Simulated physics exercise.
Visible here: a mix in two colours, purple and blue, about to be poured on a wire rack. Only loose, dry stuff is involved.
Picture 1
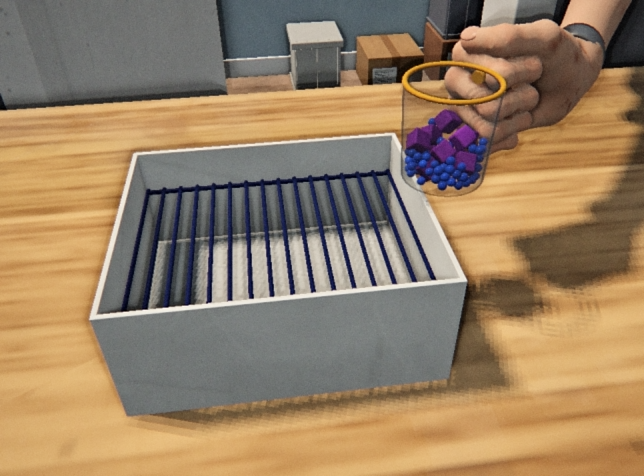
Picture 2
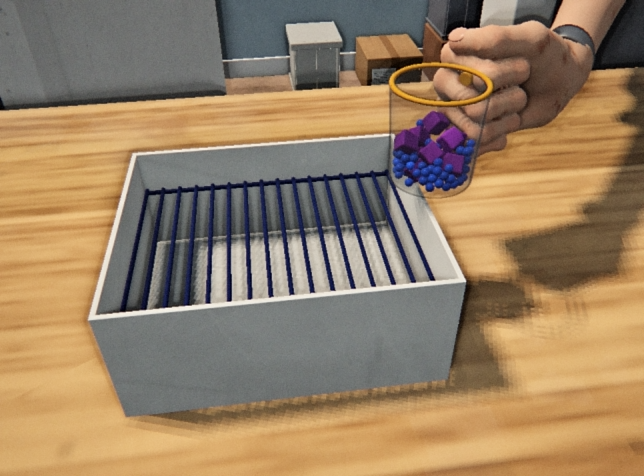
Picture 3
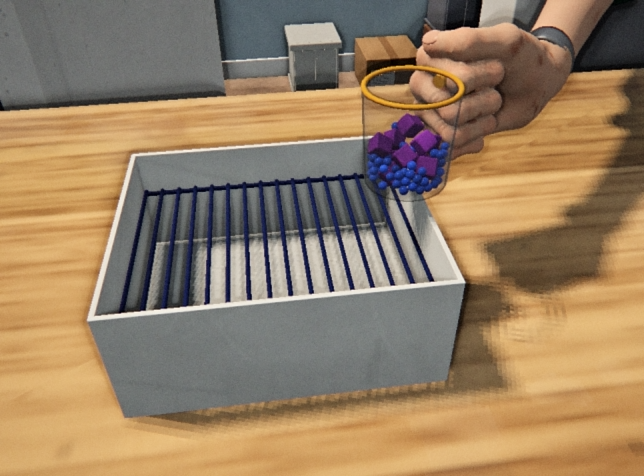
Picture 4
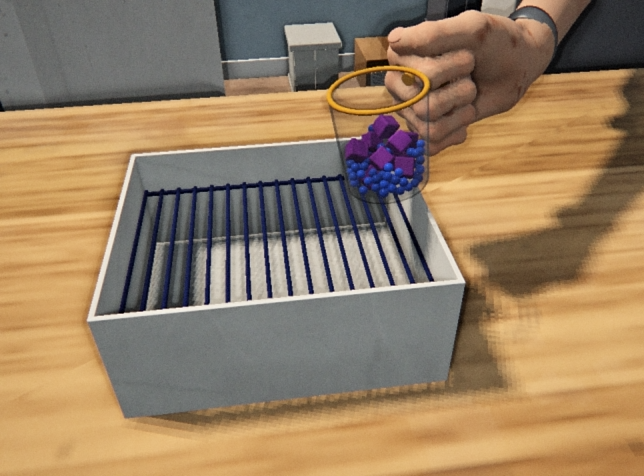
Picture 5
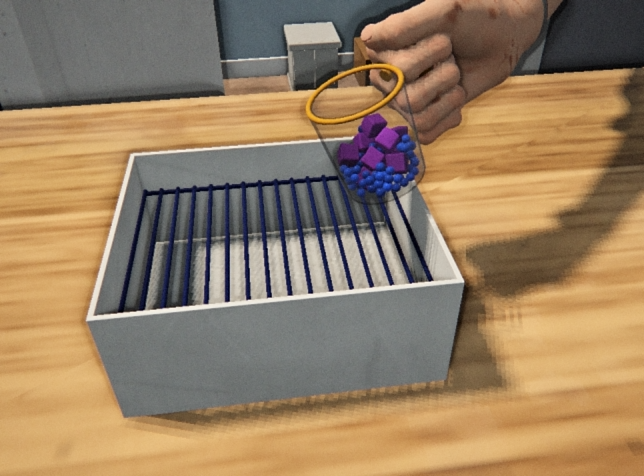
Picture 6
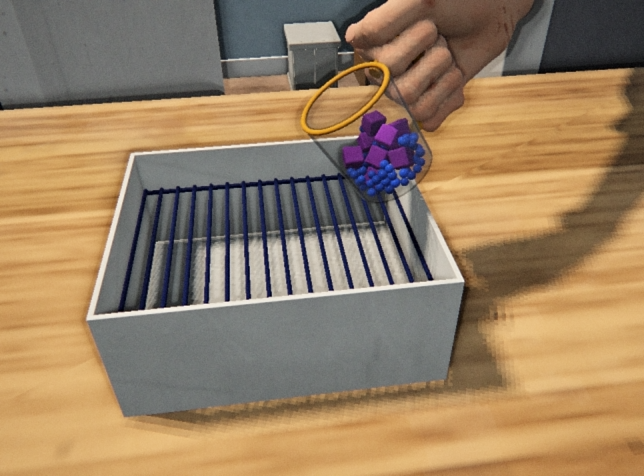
Clear cup of purple cubes and small blue balls moving left in a hand over a wire rack, then tilting leftward.
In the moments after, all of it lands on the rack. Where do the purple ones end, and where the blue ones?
The purple pieces don't get through; the blue pieces make it through.
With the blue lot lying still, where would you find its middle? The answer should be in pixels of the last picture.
In the last picture its middle comes to rest at about (314, 301).
Then, 0.31 s after the last picture, purple ones, all in the cup; blue ones, all in the cup.
Then, 0.71 s after the last picture, purple ones, all in the cup; blue ones, all in the cup.
Then, 1.14 s after the last picture, purple ones, most in the cup, about a quarter on or over the wires; blue ones, nearly all in the cup, a stray few on or over the wires.
At rest, purple ones, all on the wires, none under the rack; blue ones, a stray few on the wires, nearly all under the rack.
